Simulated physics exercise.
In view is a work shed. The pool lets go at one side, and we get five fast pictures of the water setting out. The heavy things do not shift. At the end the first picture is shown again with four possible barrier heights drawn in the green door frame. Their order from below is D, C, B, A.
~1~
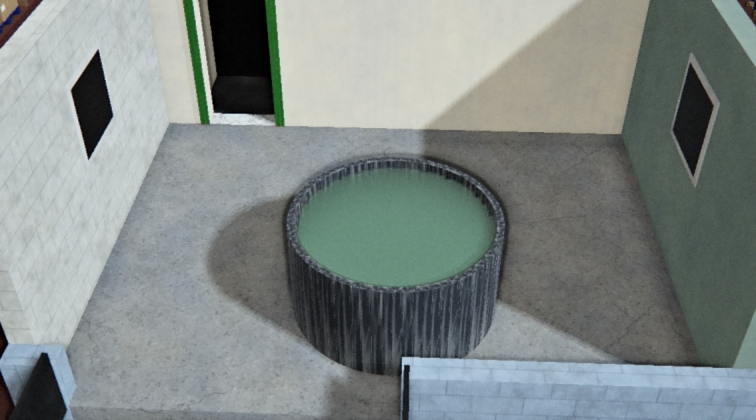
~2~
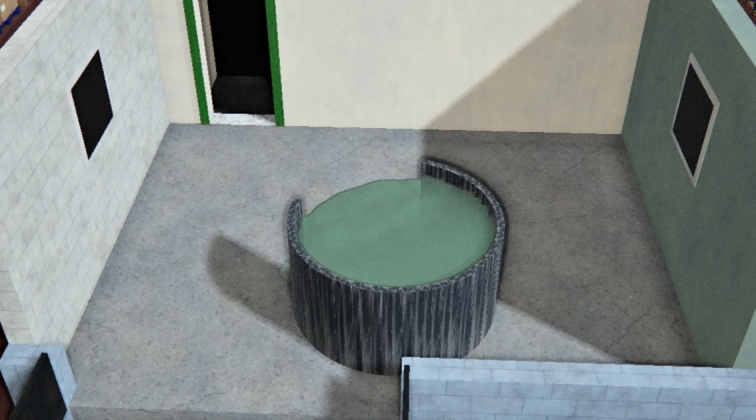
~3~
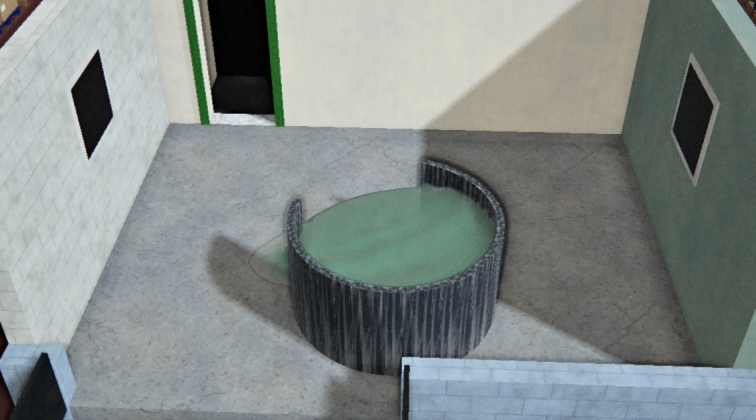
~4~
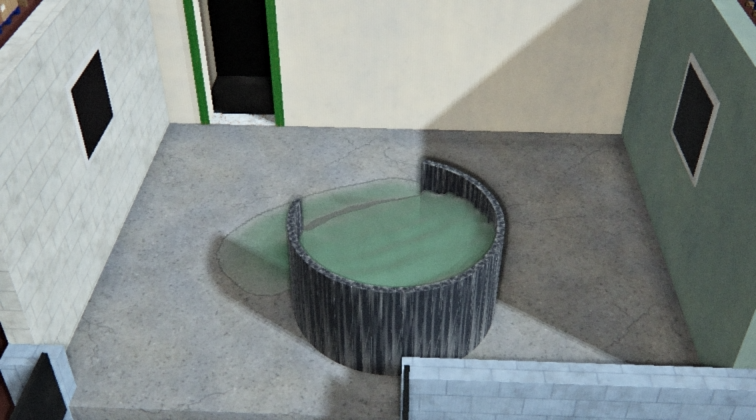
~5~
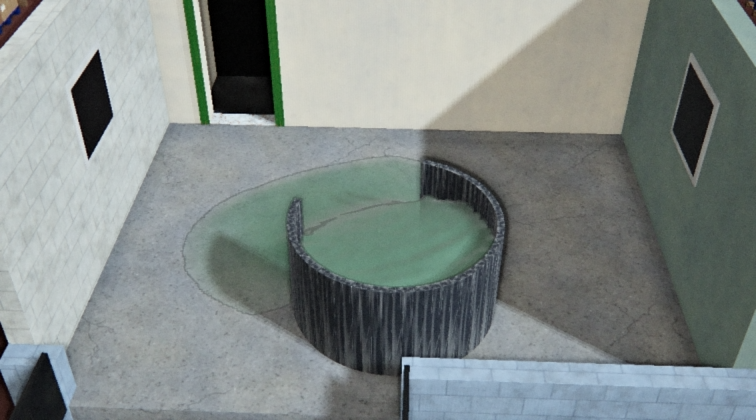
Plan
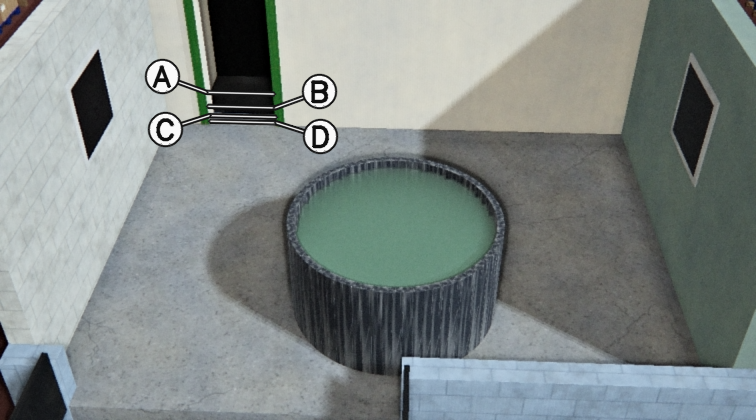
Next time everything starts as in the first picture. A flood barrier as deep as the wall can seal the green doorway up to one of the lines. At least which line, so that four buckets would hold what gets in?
Line A.
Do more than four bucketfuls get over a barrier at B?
Yes, it does.
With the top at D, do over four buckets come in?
Yes.
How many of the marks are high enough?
One.
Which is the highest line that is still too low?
The answer is B.
On the marked copy, A at (240, 93); B at (241, 107); C at (242, 116); D at (243, 122); from the bottom up D, C, B, A.
With A, a splash gets over, under a bucket.
With B, about 9 bucketfuls get in.
With C, dozens of bucketfuls pour in.
With D, dozens of bucketfuls pour in.
